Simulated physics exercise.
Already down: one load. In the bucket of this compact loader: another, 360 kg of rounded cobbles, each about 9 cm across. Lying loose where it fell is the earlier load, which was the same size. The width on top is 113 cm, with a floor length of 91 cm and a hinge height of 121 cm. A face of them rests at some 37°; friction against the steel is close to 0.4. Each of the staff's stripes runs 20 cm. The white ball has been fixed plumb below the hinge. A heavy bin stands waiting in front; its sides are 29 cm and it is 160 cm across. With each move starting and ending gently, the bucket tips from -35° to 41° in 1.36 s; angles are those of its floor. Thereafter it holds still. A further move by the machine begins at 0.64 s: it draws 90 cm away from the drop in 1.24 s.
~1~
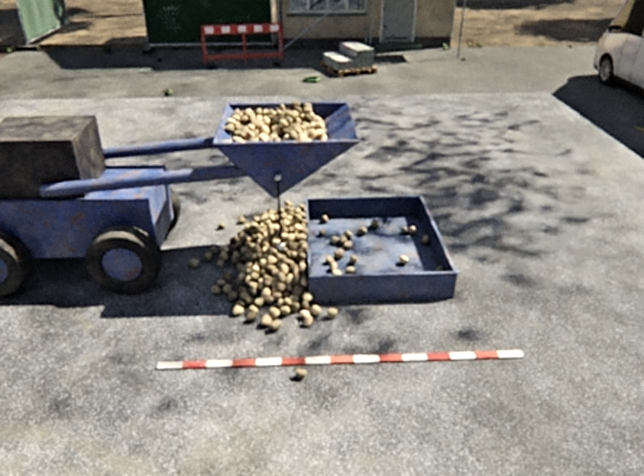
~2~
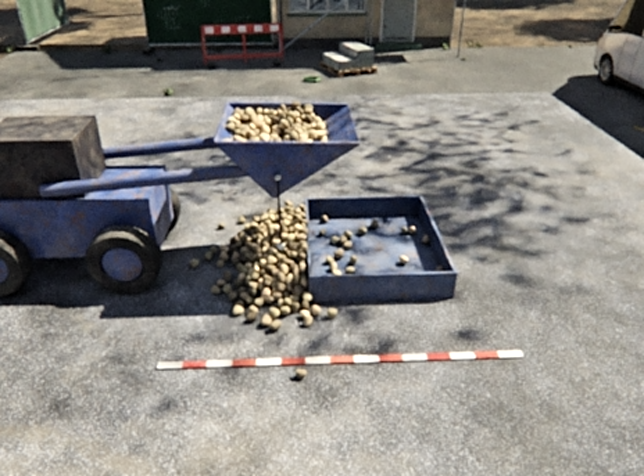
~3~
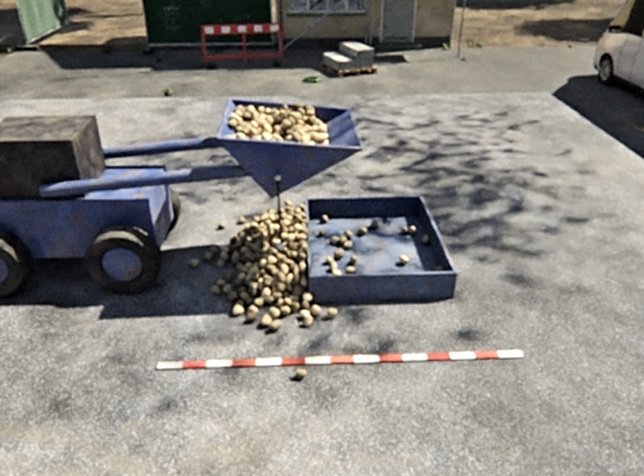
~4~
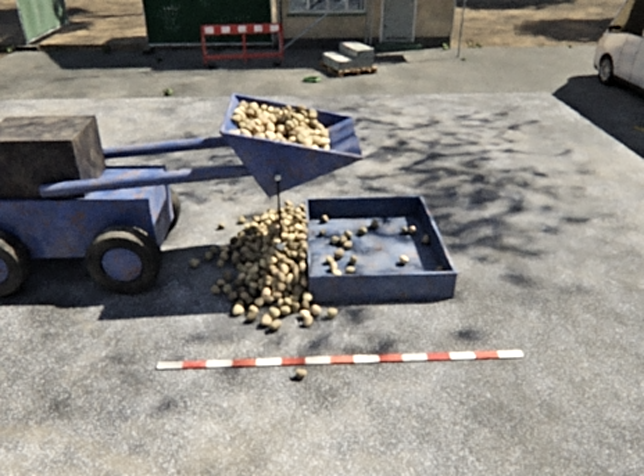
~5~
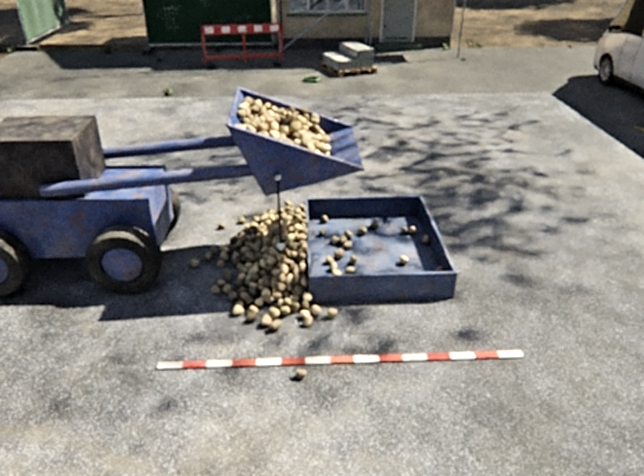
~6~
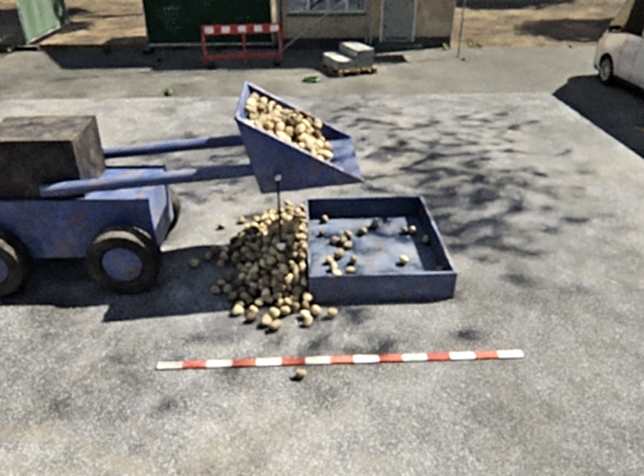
A blue loader's raised bucket, full of rounded tan stones, starts out nearly level above a heap of similar stones beside a low, open blue bin. It tilts gradually, its front lip lowering to the right and its back edge rising, while the stones stay inside and the loader's wheels remain still.
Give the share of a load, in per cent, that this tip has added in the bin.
This tip adds roughly 54 per cent of a load.
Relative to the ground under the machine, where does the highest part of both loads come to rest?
Top of heap: Approx. 40 cm above ground level.
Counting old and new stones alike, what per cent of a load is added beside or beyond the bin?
Around 0 in a hundred.
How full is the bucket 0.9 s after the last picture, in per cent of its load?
About 15 percent is still in there.
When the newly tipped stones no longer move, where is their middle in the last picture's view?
Around (314, 247).
Then, 0.4 s after the last picture the floor is at 29°; in per cent of one load, 94 in the bucket, 92 short of the bin, 13 in the bin, 1 beside or beyond the bin; the foremost stones are at (413, 251).
Then, 0.9 s after the last picture the floor is at 41°; in per cent of one load, 16 in the bucket, 129 short of the bin, 54 in the bin, 1 beside or beyond the bin; the foremost stones are at (416, 256).
Then, 1.8 s after the last picture the floor is at 41°; in per cent of one load, 0 in the bucket, 139 short of the bin, 60 in the bin, 1 beside or beyond the bin; the foremost stones are at (431, 253).
Then, 4.4 s after the last picture the floor is at 41°; in per cent of one load, 0 in the bucket, 138 short of the bin, 61 in the bin, 1 beside or beyond the bin; the foremost stones are at (431, 253). Net gain in the bin, 54.
